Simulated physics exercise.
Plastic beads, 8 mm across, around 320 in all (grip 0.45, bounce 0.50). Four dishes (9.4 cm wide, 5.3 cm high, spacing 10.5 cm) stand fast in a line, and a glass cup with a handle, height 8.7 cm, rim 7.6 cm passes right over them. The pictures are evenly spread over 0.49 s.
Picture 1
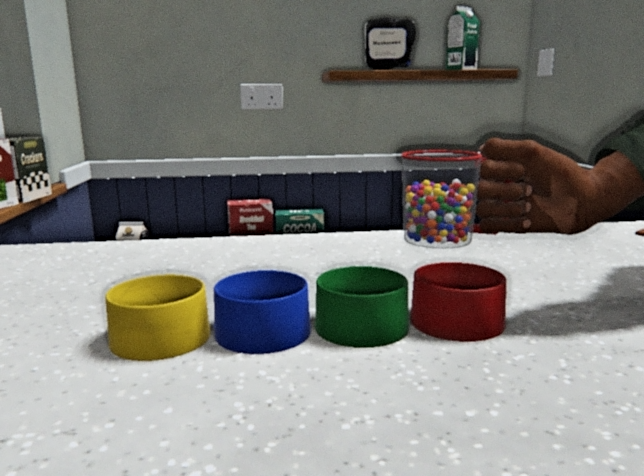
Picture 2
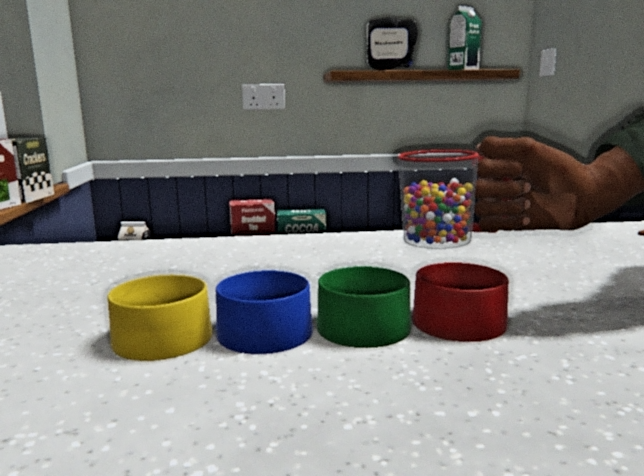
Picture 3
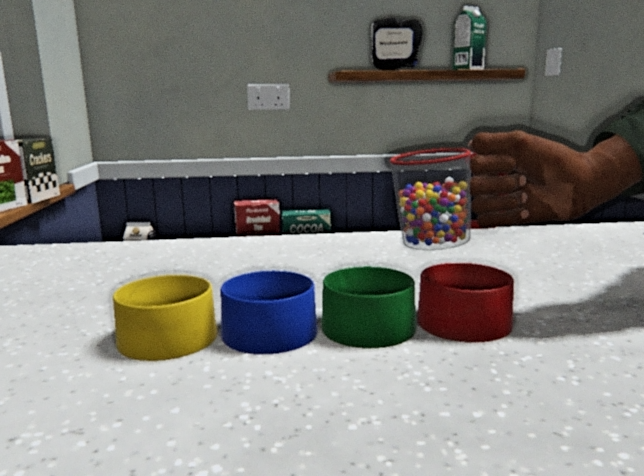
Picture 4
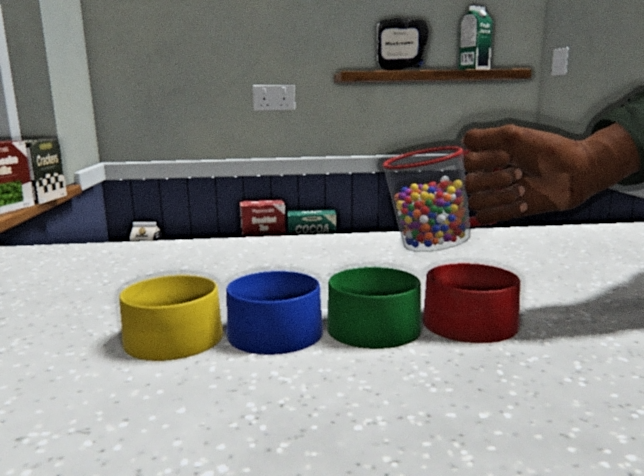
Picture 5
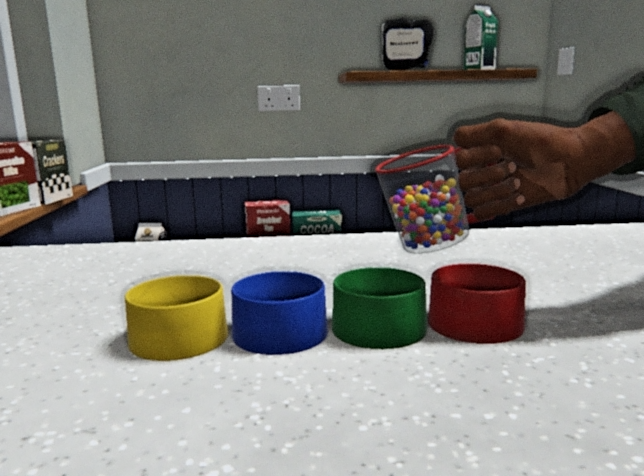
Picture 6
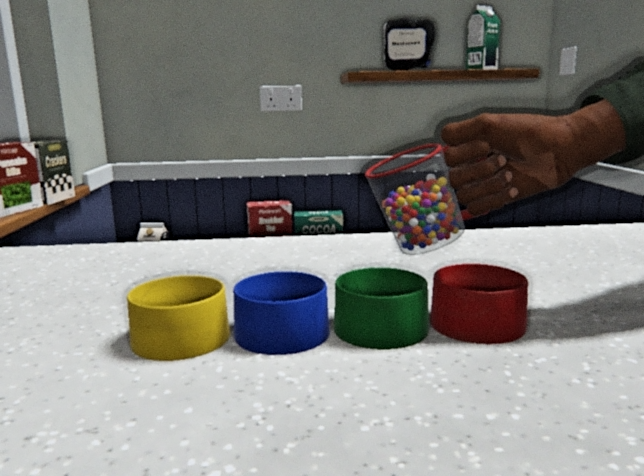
A hand tilts a clear cup of colourful beads leftward above four coloured dishes.
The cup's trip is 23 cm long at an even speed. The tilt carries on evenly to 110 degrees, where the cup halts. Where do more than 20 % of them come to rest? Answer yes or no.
Red: No, blue: No, green: No, yellow: Yes, counter: No.
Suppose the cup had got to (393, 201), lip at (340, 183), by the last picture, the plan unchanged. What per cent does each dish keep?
Red 0; blue 0; green 0; yellow 100.
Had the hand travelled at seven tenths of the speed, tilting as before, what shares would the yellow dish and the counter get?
Yellow 20, counter 20.
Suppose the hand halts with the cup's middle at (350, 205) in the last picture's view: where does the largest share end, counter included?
The winner: Blue.
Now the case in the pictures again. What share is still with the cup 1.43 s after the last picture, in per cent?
About 95 per cent.
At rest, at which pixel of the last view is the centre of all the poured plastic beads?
At about (176, 319).
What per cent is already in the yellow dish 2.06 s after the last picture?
Some 85 per cent.
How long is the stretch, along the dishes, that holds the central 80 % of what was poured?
Some 6 cm.
Then, 0.86 s after the last picture, tilt 65 degrees; cup holds 100 %.
Then, 1.43 s after the last picture, tilt 93 degrees; cup holds 95 %, yellow 5 %.
Then, 2.06 s after the last picture, tilt 110 degrees; cup holds 15 %, yellow 85 %.
In the end, red 0 %, blue 0 %, green 0 %, yellow 100 %, counter 0 %.
